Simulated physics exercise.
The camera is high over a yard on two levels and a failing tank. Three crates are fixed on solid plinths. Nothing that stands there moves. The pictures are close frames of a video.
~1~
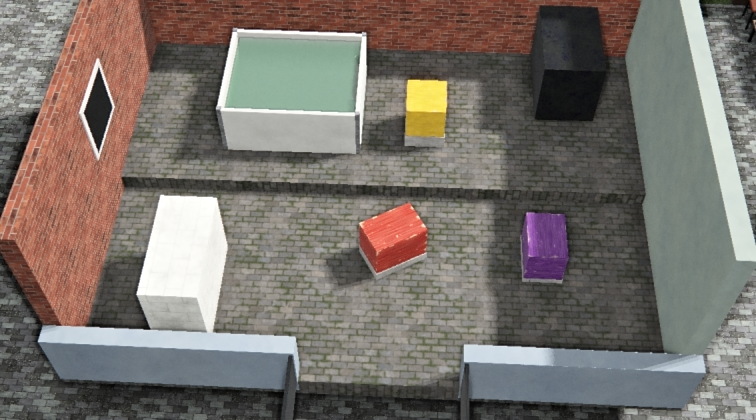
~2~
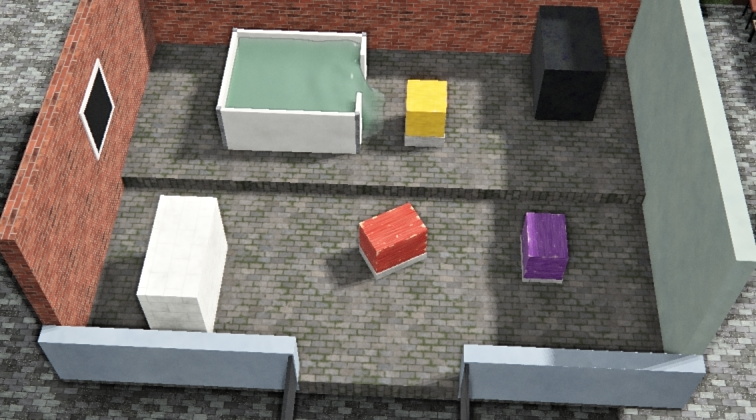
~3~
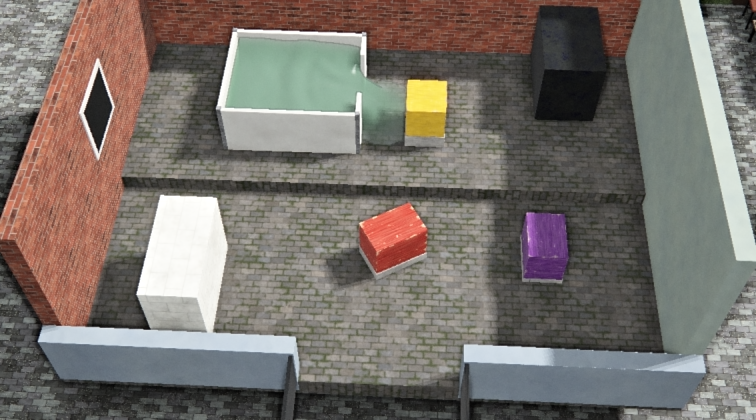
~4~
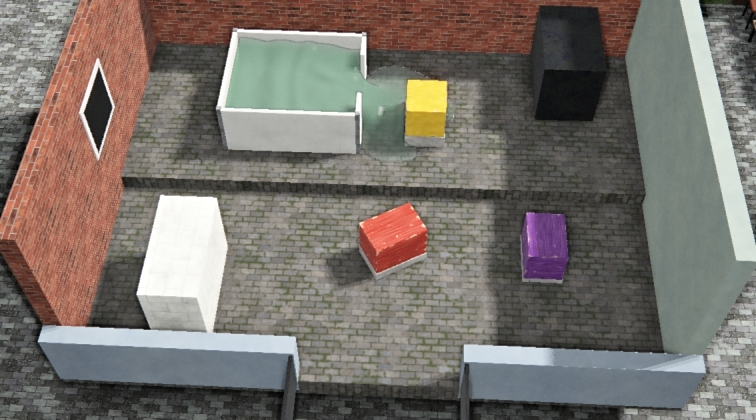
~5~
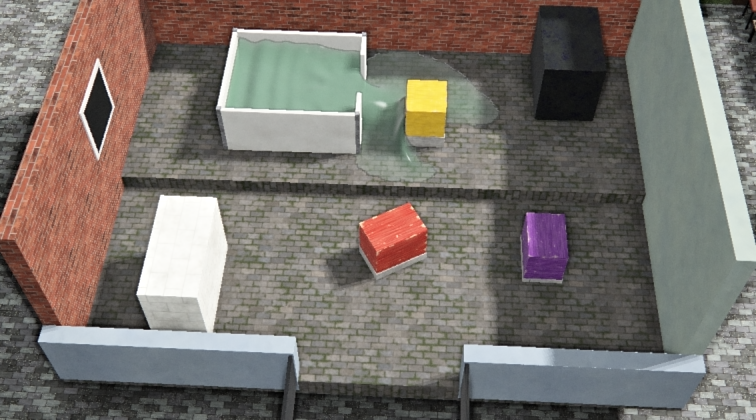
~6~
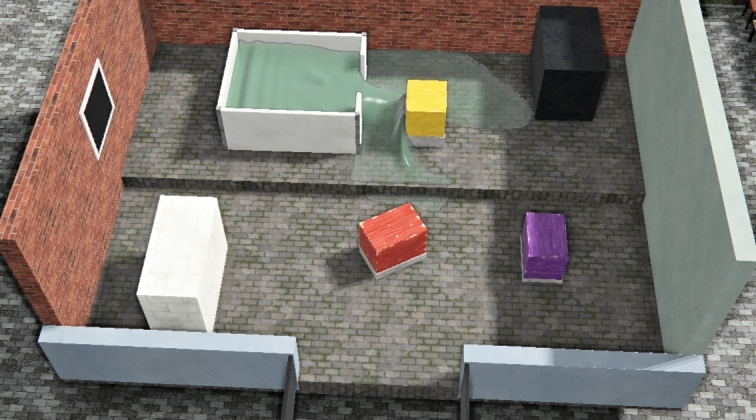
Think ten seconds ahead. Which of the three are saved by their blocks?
In the end: The red crate is wetted; the yellow crate is wetted; the purple crate is wetted.
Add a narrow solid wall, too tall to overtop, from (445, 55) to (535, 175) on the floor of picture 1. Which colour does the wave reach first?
I say the crate marked yellow.
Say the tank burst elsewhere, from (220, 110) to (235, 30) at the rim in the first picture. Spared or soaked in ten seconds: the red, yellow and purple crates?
Then: The red crate ends up wet, the yellow crate stays dry, the purple crate is topped.
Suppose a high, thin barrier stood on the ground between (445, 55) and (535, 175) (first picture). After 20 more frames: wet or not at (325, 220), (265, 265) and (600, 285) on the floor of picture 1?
One after the other: Wet, flooded, clear.
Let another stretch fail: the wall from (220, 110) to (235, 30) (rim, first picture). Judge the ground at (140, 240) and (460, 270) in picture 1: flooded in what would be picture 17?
One after the other: Wet, clear.
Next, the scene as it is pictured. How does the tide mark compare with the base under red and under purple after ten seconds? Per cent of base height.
Near 150 and 260 in a hundred.
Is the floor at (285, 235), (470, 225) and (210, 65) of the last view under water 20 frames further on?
In turn: Awash, awash, dry.
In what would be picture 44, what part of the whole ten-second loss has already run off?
Near 30 in a hundred.
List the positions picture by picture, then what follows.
The open tank at (294, 75) is whole and still, in the first frame.
The front is at (374, 91), out from the gap at (359, 101), in the second frame.
The front is at a hidden place, out from the gap at (359, 102), in the third frame.
The front is at (449, 107), out from the gap at (359, 102), in the fourth frame.
Water pours out at (359, 102) and has run to (491, 108), in the fifth frame.
Water pours out at (359, 101) and has run to (526, 110), in the sixth frame.
A moment on, water covers 25 % of the floor; the red crate water round its plinth, the yellow crate water round its plinth, the purple crate not reached.
Next, water covers 40 % of the floor; the red crate water round its plinth, the yellow crate water round its plinth, the purple crate water round its plinth.
Then, water covers 60 % of the floor; the red crate water round its plinth, the yellow crate water round its plinth, the purple crate water round its plinth.
Later, water covers 85 % of the floor; the red crate water round its plinth, the yellow crate water round its plinth, the purple crate water round its plinth.
In the end, water covers 90 % of the floor; the red crate was topped, the yellow crate was topped, the purple crate was topped.
